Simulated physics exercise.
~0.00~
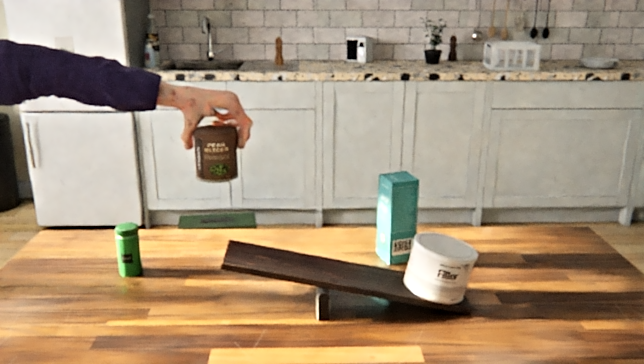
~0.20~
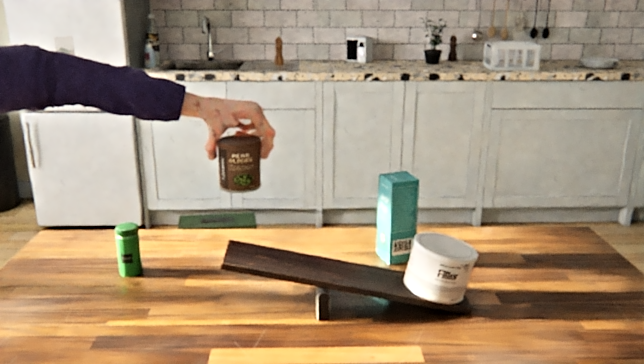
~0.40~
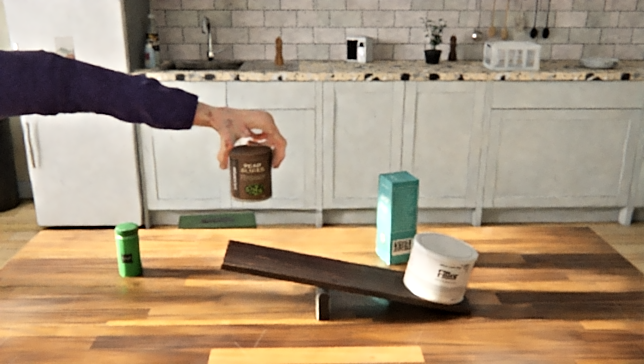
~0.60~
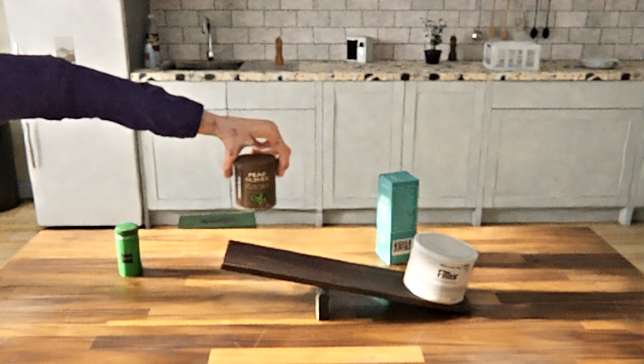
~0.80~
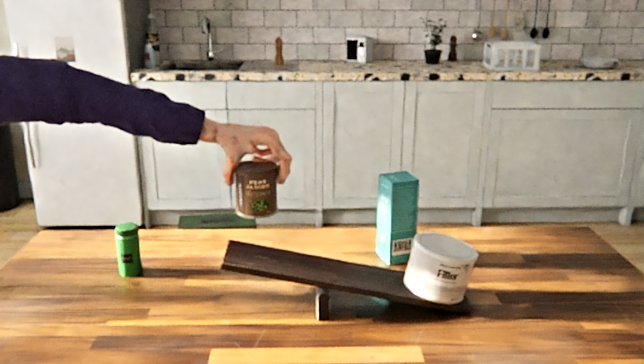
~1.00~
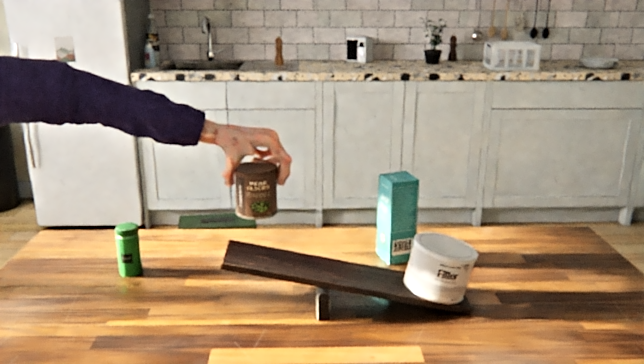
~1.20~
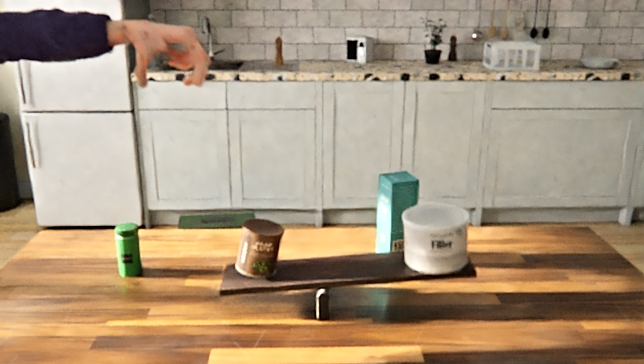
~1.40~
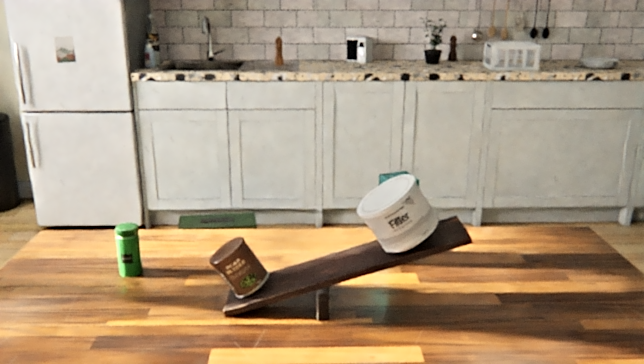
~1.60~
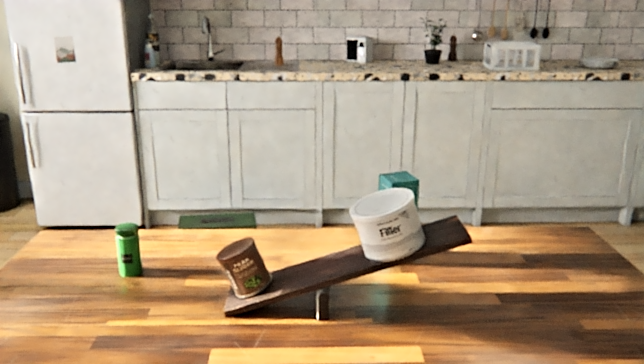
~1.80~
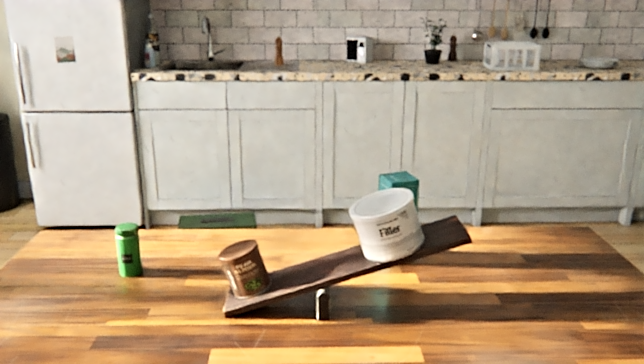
On a wooden kitchen table, a hand lowers a brown tin over the raised left end of a dark plank and lets go; the plank tips left, lifting a white tub, which slides slightly inward, and both containers rest on the tilted plank.
